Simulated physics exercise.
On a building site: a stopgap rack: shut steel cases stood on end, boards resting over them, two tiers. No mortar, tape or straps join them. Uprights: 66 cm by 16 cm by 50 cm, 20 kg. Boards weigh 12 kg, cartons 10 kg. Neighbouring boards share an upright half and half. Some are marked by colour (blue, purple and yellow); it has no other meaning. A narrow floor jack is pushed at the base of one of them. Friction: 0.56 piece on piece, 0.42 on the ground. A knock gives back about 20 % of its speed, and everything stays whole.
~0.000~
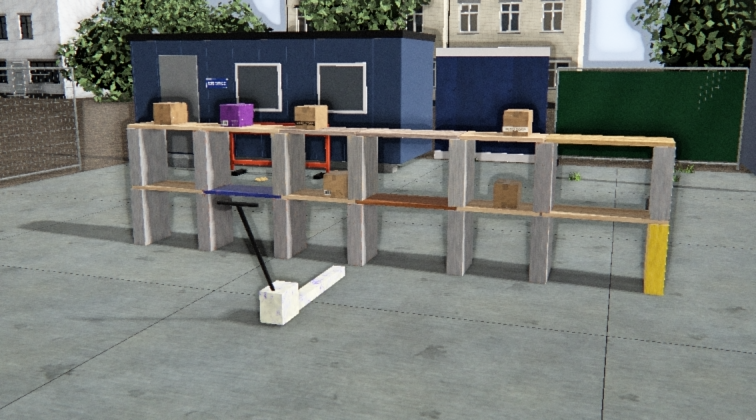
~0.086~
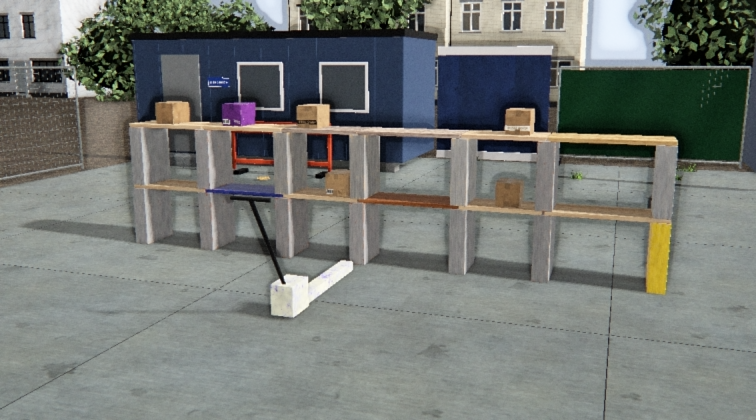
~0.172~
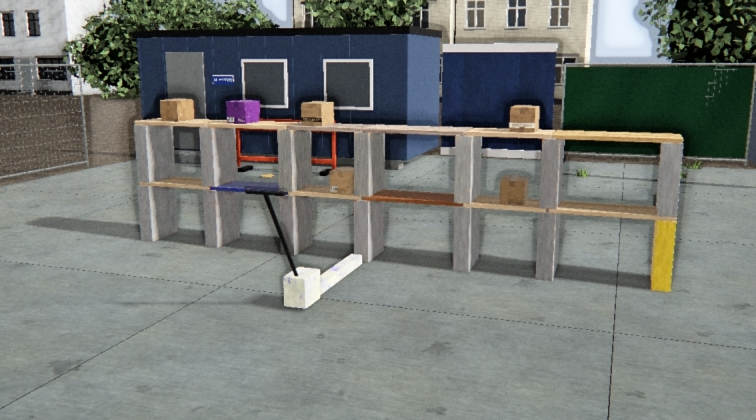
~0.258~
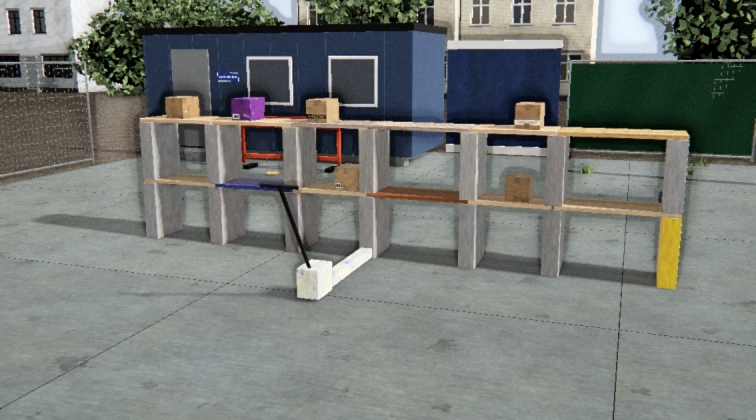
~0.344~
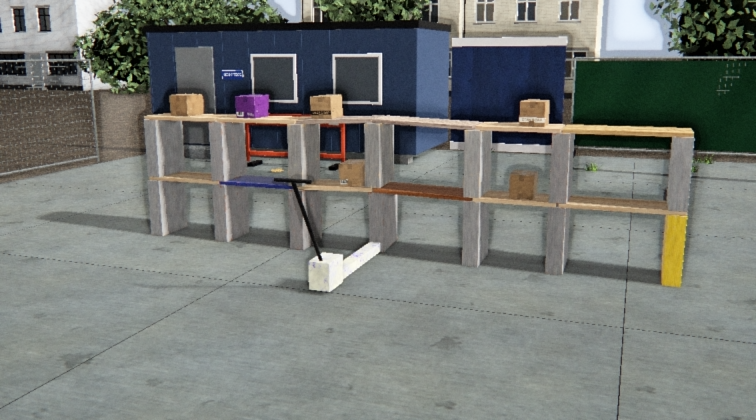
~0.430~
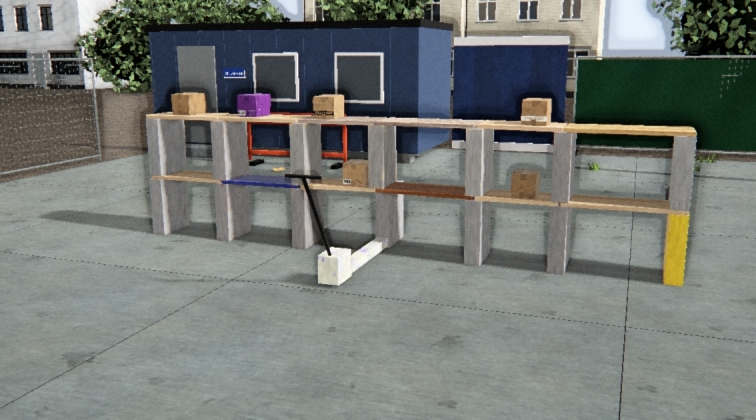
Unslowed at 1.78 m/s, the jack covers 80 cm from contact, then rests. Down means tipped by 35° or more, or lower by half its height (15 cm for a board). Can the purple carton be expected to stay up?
That carton remains up.
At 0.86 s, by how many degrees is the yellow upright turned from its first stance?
Roughly 0°.
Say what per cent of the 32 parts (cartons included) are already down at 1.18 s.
20 per cent by then.
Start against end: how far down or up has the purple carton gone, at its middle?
About 0 cm lower.
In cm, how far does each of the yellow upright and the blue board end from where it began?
Yellow 0, blue 0.
By 0.86 s, 1 of the 32 pieces down; purple carton moved 21 mm.
By 1.18 s, 7 of the 32 pieces down; purple carton unmoved.
When it is over (3.4 s), 7 of the 32 pieces down; purple carton unmoved; blue board unmoved; yellow upright unmoved. In pixels of the last frame, middles, purple carton near (254, 106), blue board near (268, 180).
